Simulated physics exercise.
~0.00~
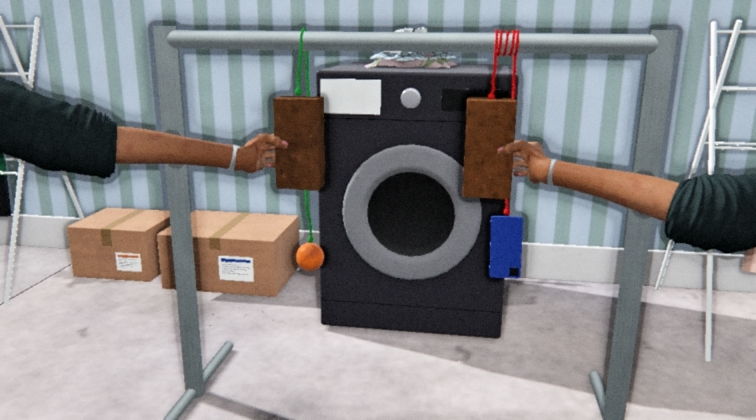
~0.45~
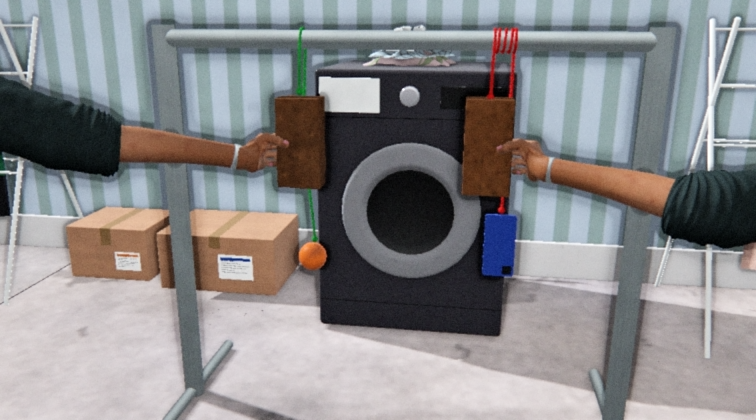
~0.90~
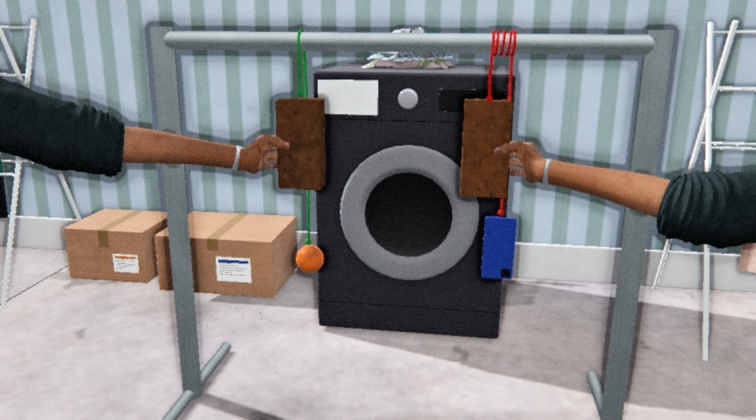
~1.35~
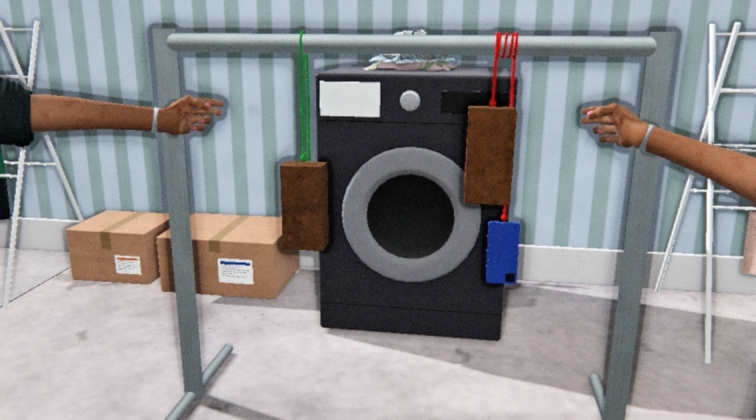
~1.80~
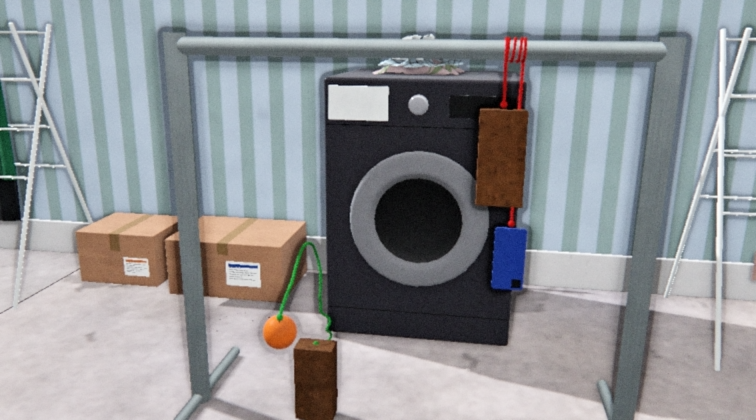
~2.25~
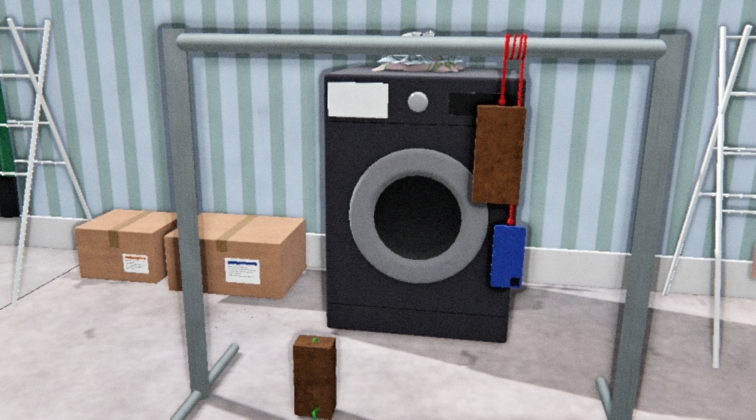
Before a washing machine, two hands release hanging bricks; the left drops, the right stays hanging.
